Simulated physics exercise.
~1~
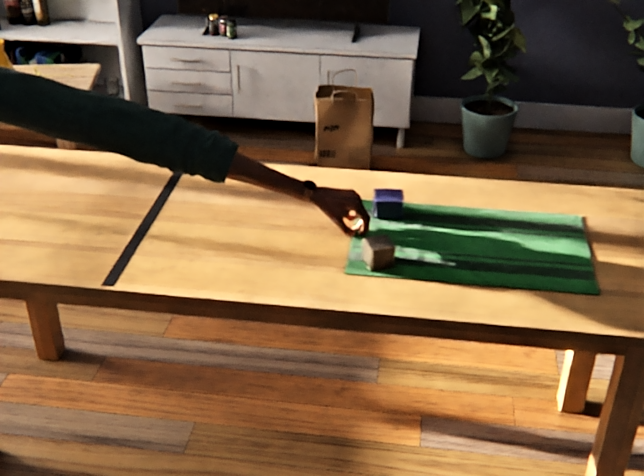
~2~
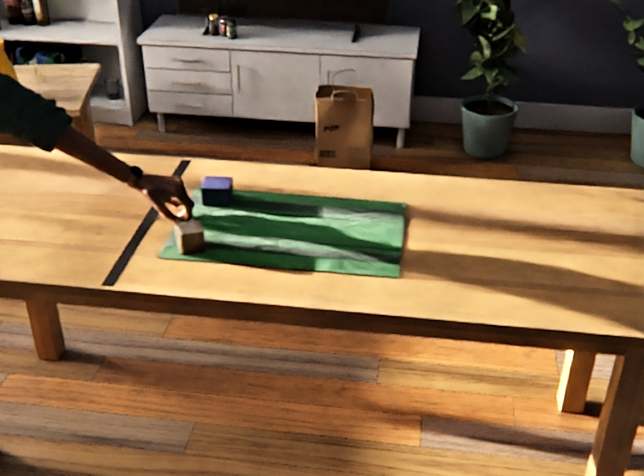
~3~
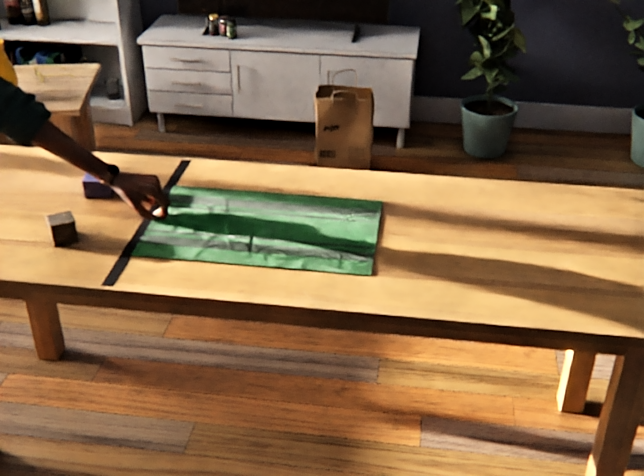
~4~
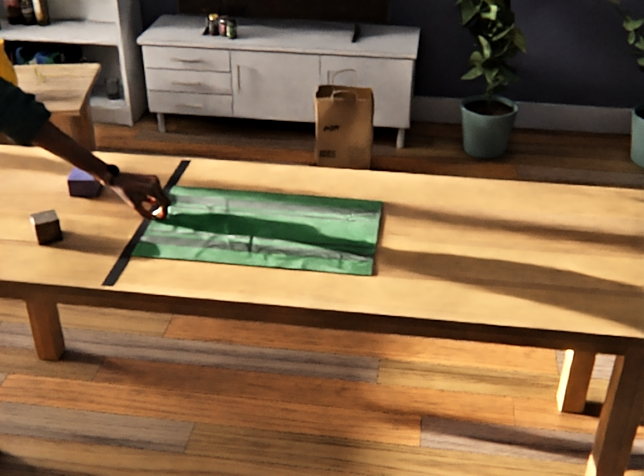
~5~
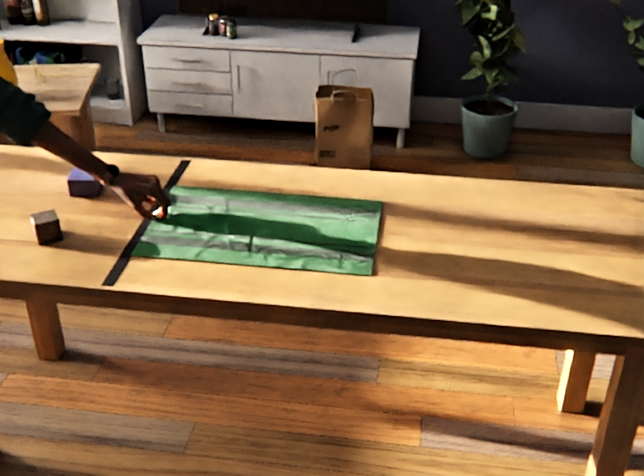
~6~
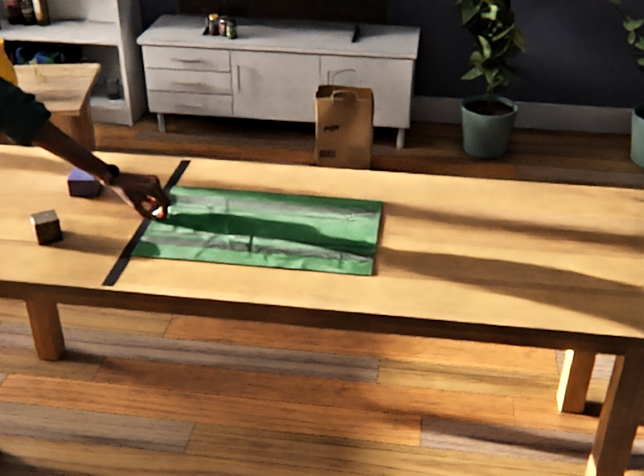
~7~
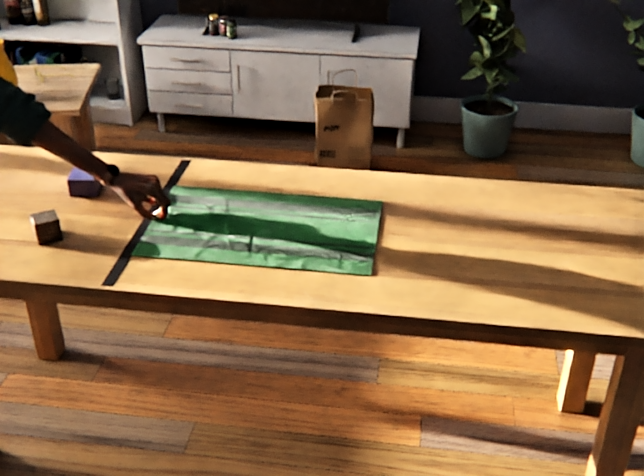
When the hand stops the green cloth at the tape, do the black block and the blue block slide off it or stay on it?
Both blocks slide off the front edge of the cloth. They come to rest on the bare table to the left of the tape line.
